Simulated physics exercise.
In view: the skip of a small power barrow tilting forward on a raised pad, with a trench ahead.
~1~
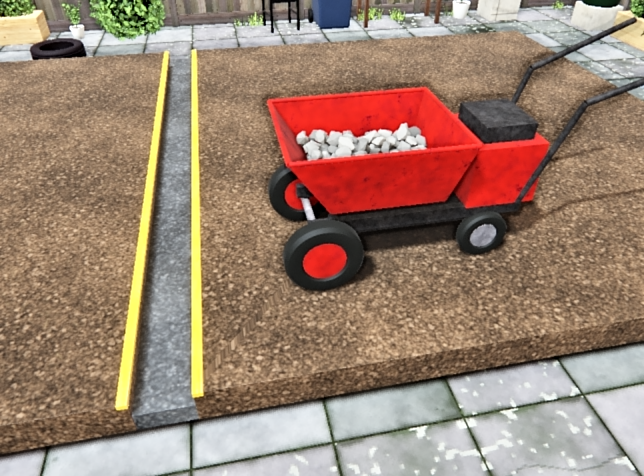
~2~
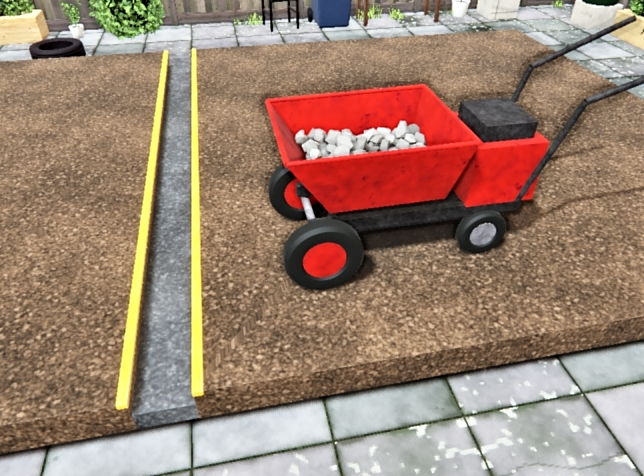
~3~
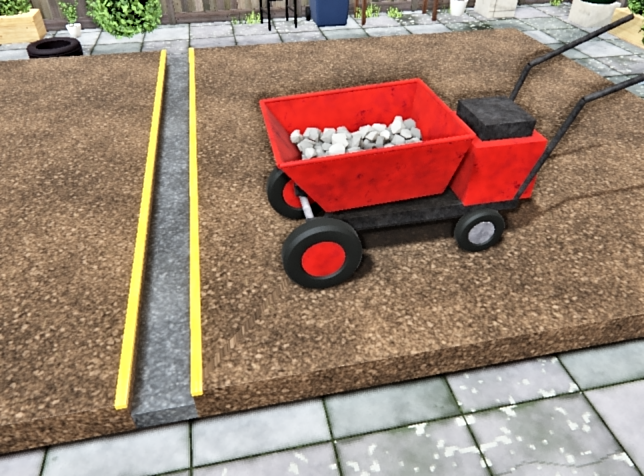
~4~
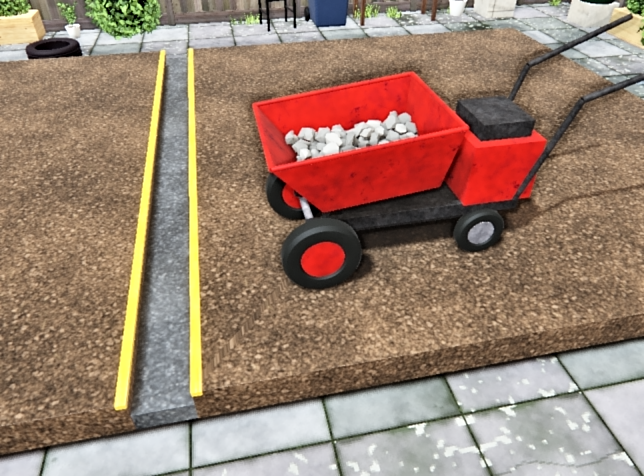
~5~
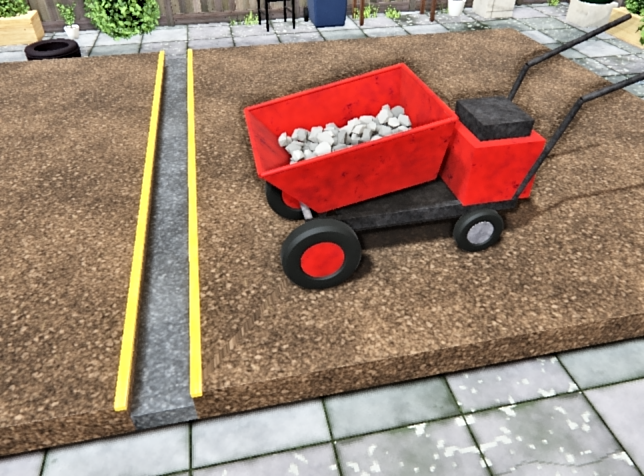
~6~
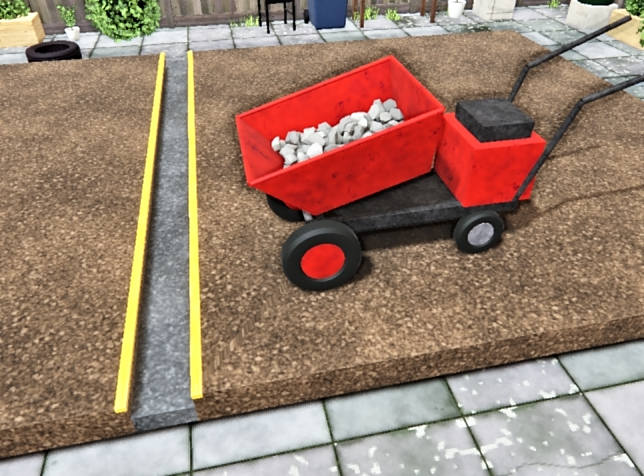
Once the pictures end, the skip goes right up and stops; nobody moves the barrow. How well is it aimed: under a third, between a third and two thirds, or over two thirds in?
In the trench: Between a third and two thirds.
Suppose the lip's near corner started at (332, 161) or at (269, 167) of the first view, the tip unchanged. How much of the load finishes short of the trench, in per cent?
First some 40, then 0 per cent.
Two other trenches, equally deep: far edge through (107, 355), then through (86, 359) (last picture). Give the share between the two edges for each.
Near 60 % and 70 %.
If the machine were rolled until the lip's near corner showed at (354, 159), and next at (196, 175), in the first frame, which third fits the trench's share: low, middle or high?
The first try: Under a third. The second: Less than a third.
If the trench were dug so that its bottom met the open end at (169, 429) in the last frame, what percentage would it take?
Roughly 80 in a hundred.
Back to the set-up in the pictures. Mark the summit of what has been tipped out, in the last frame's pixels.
Close to (181, 250).
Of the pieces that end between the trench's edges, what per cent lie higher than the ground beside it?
Some 35 per cent.
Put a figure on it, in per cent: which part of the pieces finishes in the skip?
It comes to 35 per cent or so.
Shortly afterwards, skip tipped steeply; the whole lot in the skip.
Next, skip tipped right over; the bulk in the skip; a little short of the trench; a little in or heaped over the trench.
Some moments later, skip tipped right over; near a third in the skip; a little short of the trench; near half in or heaped over the trench; only a few beyond it.
In the end, skip tipped right over; near a third in the skip; a little short of the trench; near half in or heaped over the trench; only a few beyond it.
